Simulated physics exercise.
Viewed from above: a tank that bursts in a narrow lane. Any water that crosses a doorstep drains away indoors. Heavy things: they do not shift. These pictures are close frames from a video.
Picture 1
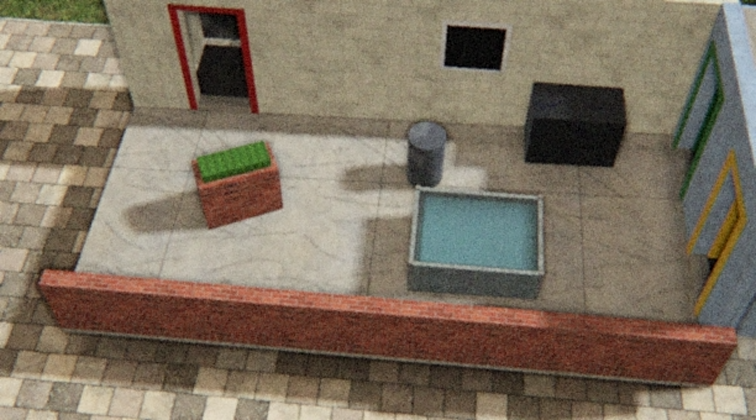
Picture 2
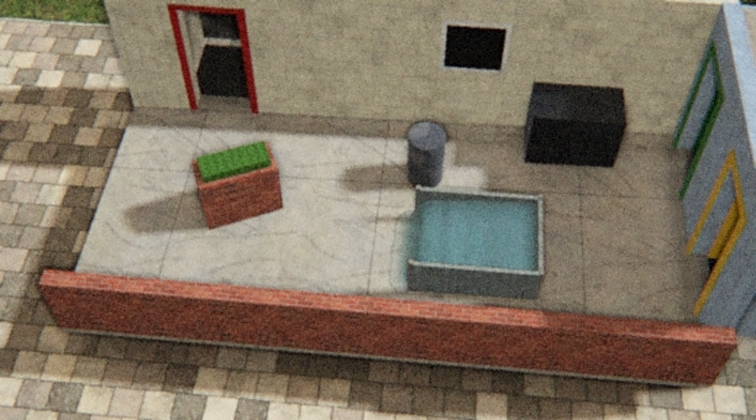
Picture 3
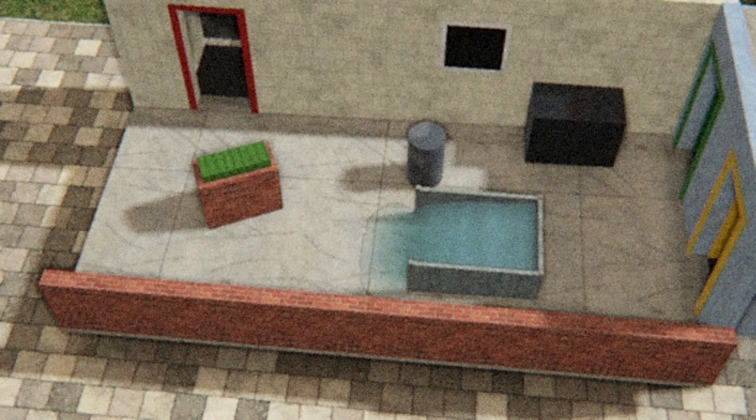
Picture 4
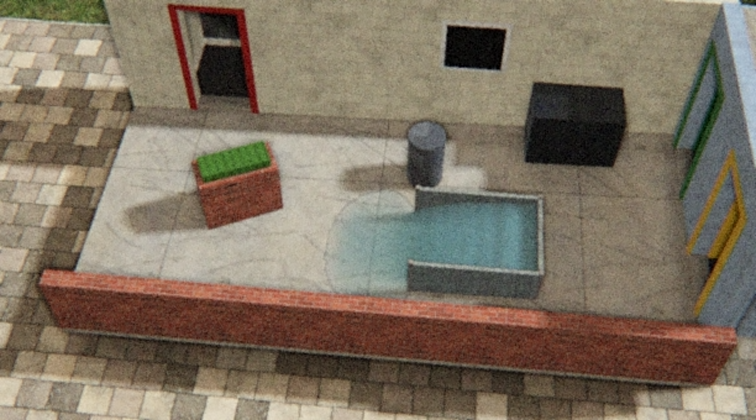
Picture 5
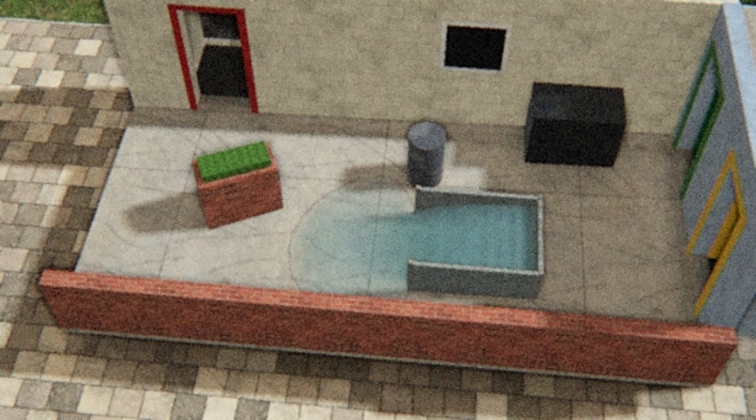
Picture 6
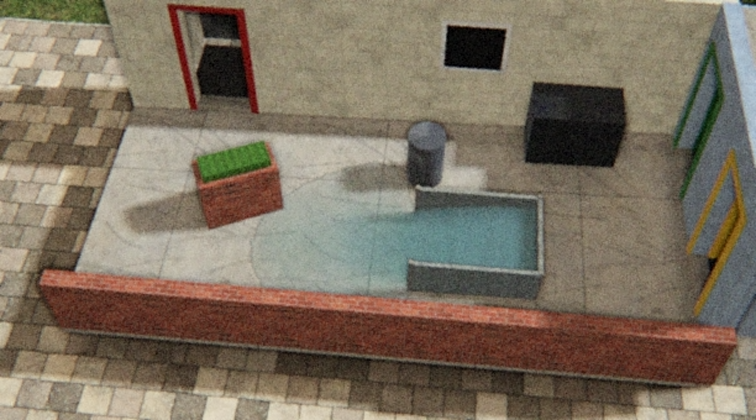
At first, a grey tank full of blue water stands whole in a walled yard, near a barrel, a black box and a brick planter. Then its left side opens and water pours out, spreading leftward across the pale paving in a widening, rounded sheet that thins toward the planter.
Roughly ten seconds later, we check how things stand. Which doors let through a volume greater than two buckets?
Checking each one: The green door lets through less or just two; the red door lets through less or just two; the yellow door lets through less or just two.
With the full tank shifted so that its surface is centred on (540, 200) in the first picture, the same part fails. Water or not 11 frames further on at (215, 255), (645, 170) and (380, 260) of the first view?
Going through the three places: In the spill, out of reach, in the spill.
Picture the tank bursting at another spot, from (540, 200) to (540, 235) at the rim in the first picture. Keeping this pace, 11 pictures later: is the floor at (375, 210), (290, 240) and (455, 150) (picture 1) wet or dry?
Going through them one by one, I'd say high and dry, then high and dry, then high and dry.
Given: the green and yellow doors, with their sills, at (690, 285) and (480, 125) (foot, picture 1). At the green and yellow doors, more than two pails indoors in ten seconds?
So the green door ends up below and the yellow door ends up below.
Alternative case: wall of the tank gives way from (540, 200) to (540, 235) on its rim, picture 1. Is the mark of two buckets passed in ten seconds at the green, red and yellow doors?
Green: Beyond the mark; red: Short of the mark; yellow: Beyond the mark.
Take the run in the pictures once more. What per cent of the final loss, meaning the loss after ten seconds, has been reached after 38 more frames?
It would be around 80 %.
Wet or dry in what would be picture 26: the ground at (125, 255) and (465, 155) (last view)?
The first spot is inundated and the second bone-dry.
A moment on, water covers 30 % of the floor; the green door not reached, the red door not reached, the yellow door not reached.
Next, water covers 40 % of the floor; the green door not reached, the red door wet at the sill, nothing in, the yellow door not reached.
Then, water covers 40 % of the floor; the green door not reached, the red door under two buckets in, the yellow door not reached.
Later, water covers 40 % of the floor; the green door not reached, the red door under two buckets in, the yellow door not reached.
In the end, water covers 15 % of the floor; the green door not reached, the red door under two buckets in, the yellow door not reached.
